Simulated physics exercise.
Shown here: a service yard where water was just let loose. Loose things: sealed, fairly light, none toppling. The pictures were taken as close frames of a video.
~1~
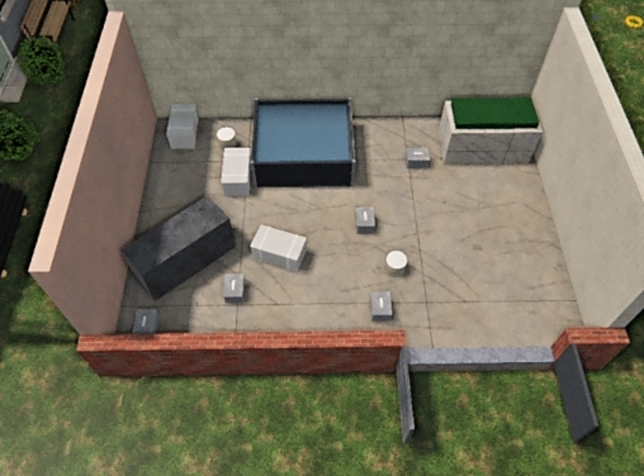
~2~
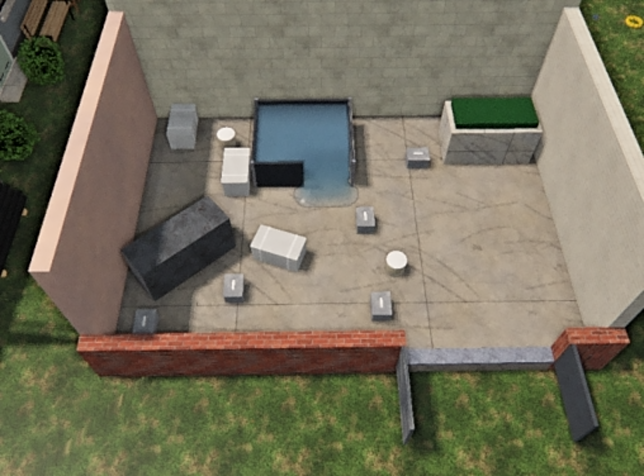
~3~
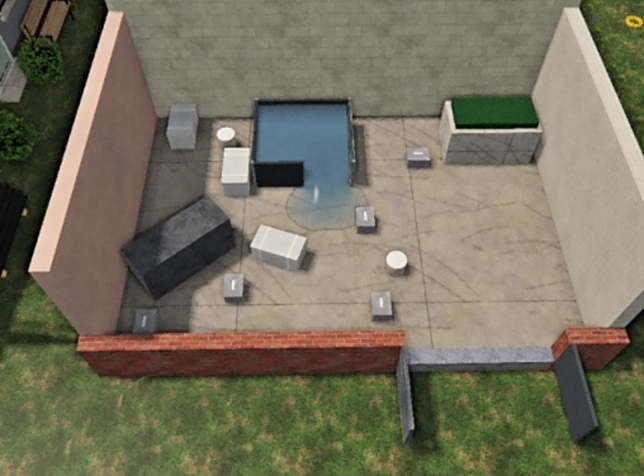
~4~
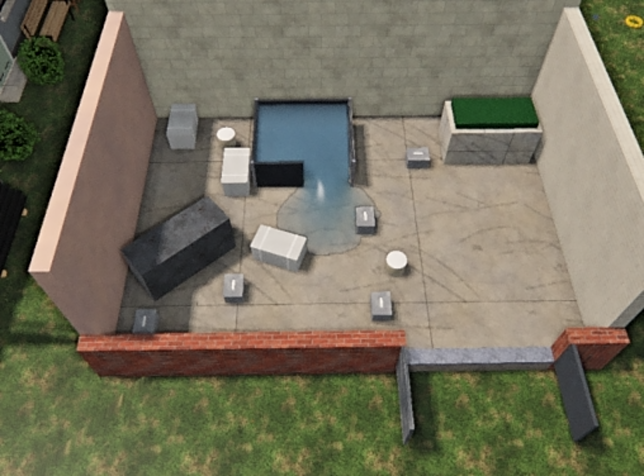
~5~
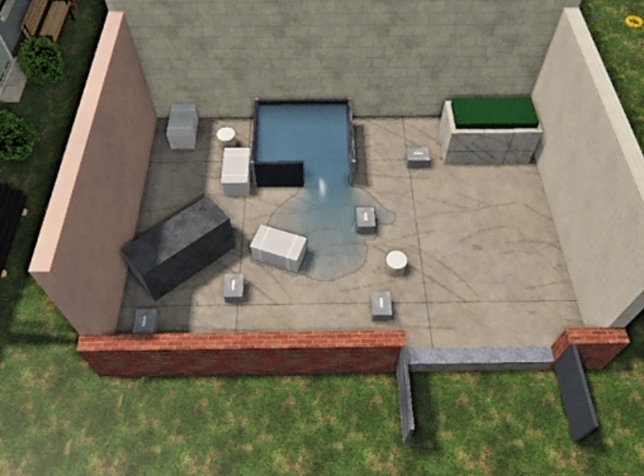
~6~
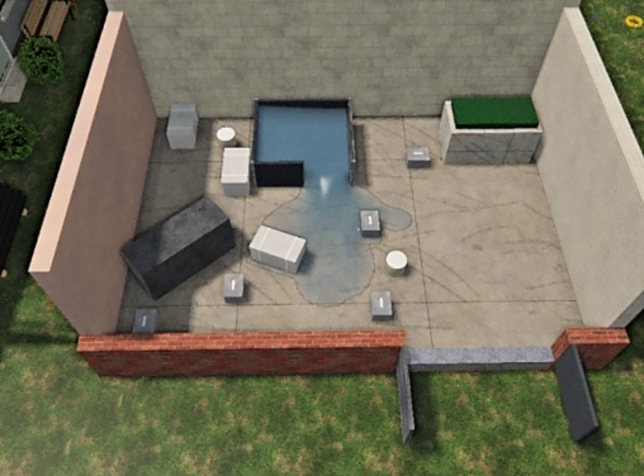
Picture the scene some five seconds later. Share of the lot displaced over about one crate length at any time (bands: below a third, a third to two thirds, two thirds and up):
Band-wise it's the middle band, a third to two thirds.
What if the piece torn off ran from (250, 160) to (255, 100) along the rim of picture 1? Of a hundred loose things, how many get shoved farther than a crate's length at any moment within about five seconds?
40 % or thereabouts.
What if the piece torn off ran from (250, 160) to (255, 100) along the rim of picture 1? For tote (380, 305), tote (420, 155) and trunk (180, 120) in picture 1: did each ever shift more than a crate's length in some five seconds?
First stays short of it, second stays short of it, third covers that distance.
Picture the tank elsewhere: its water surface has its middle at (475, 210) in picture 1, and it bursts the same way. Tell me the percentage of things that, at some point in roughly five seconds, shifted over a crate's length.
By my count it is some 0 %.
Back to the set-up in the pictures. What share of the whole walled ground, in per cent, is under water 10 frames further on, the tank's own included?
It comes to some 50 in a hundred.
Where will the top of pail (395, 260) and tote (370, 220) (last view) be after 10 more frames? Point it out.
My guess: Roughly (454, 322), then roughly (482, 289).
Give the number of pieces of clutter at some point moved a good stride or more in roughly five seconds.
6.
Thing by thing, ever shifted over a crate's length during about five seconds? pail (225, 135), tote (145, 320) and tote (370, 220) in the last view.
Object by object as listed: Kept nearby, then got well clear, then got well clear.
A moment on, 1 of 10 are well off their spots; 0 afloat.
Next, 4 of 10 are well off their spots; 0 afloat.
Later, 5 of 10 are well off their spots; 1 afloat.
In the end, 6 of 10 are well off their spots, and 6 have been at some point; 3 afloat.
